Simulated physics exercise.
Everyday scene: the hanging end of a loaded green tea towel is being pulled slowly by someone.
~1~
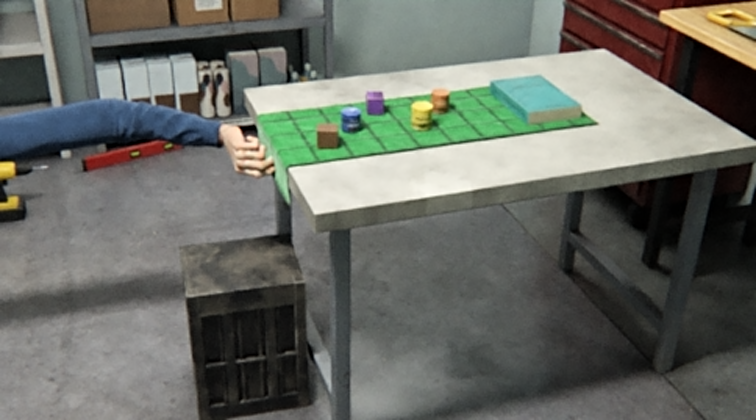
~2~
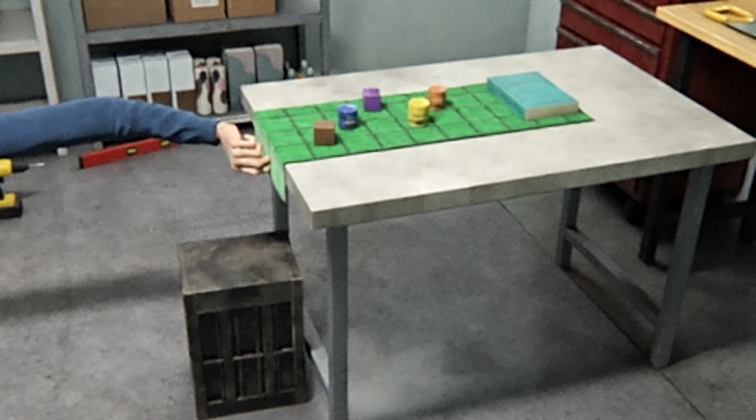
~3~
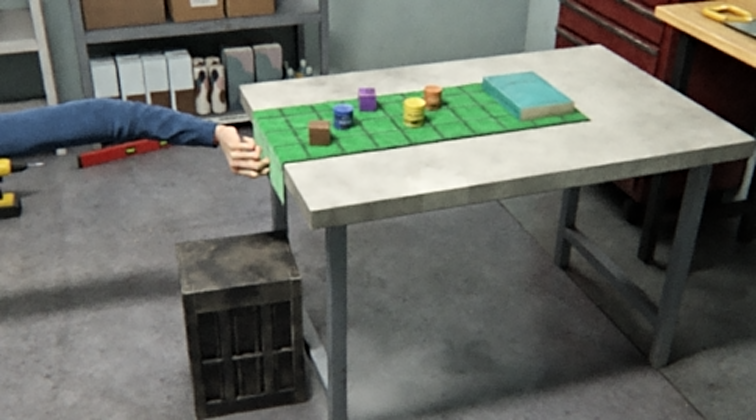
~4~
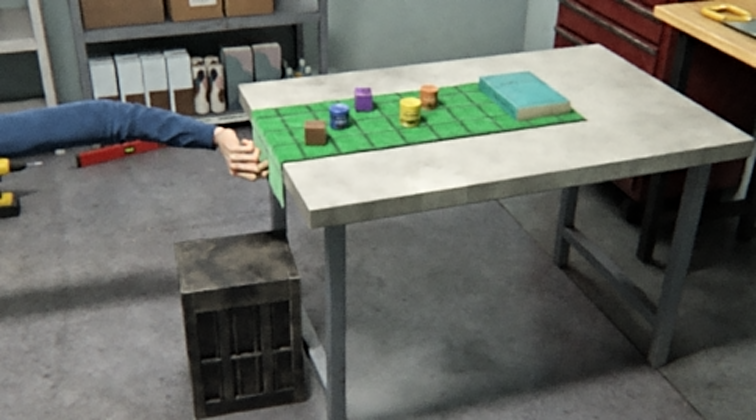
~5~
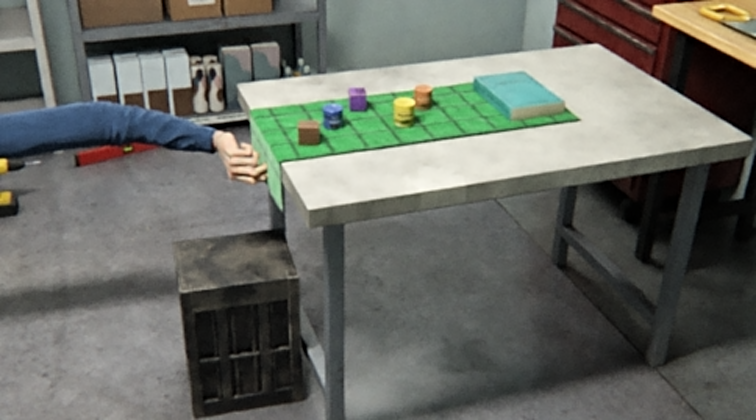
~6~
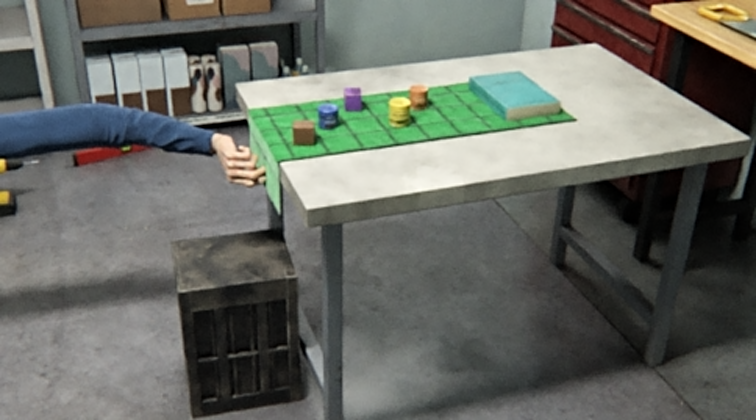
A hand in a blue sleeve, reaching in from the left, slowly draws a green gridded cloth over the near-left edge of a pale table in a workshop, seen from slightly above. On it sit brown and purple cubes, blue, yellow and orange pots and a teal book, above a dark crate. Everything on the cloth slides slightly left together as its hanging end lowers.
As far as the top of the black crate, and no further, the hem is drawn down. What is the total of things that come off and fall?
The total is two.
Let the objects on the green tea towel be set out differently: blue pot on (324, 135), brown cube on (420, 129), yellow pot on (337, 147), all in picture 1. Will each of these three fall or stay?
Here's the result: The blue pot leaves the top, the brown cube remains in place and the yellow pot leaves the top.
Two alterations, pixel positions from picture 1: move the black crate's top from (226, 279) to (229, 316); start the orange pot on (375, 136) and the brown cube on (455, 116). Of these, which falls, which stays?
In the end the orange pot is no longer on top and the brown cube is still on top.
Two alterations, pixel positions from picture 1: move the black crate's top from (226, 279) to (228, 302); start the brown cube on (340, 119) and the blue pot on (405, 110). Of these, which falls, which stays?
Outcome for the brown cube: It is lost. Outcome for the blue pot: It stays.
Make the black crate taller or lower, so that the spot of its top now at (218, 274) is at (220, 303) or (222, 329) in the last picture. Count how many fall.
The tally is 3 and 4.
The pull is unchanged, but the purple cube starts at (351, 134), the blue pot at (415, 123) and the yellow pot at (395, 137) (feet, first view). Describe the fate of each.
Of the three, the purple cube takes a tumble, the blue pot stays aboard, the yellow pot stays aboard.
Soon after, hem near (265, 240); brown cube gone.
After that, hem on the crate; brown cube and blue pot gone.
In the end, hem on the crate; brown cube and blue pot gone. The answer is two.
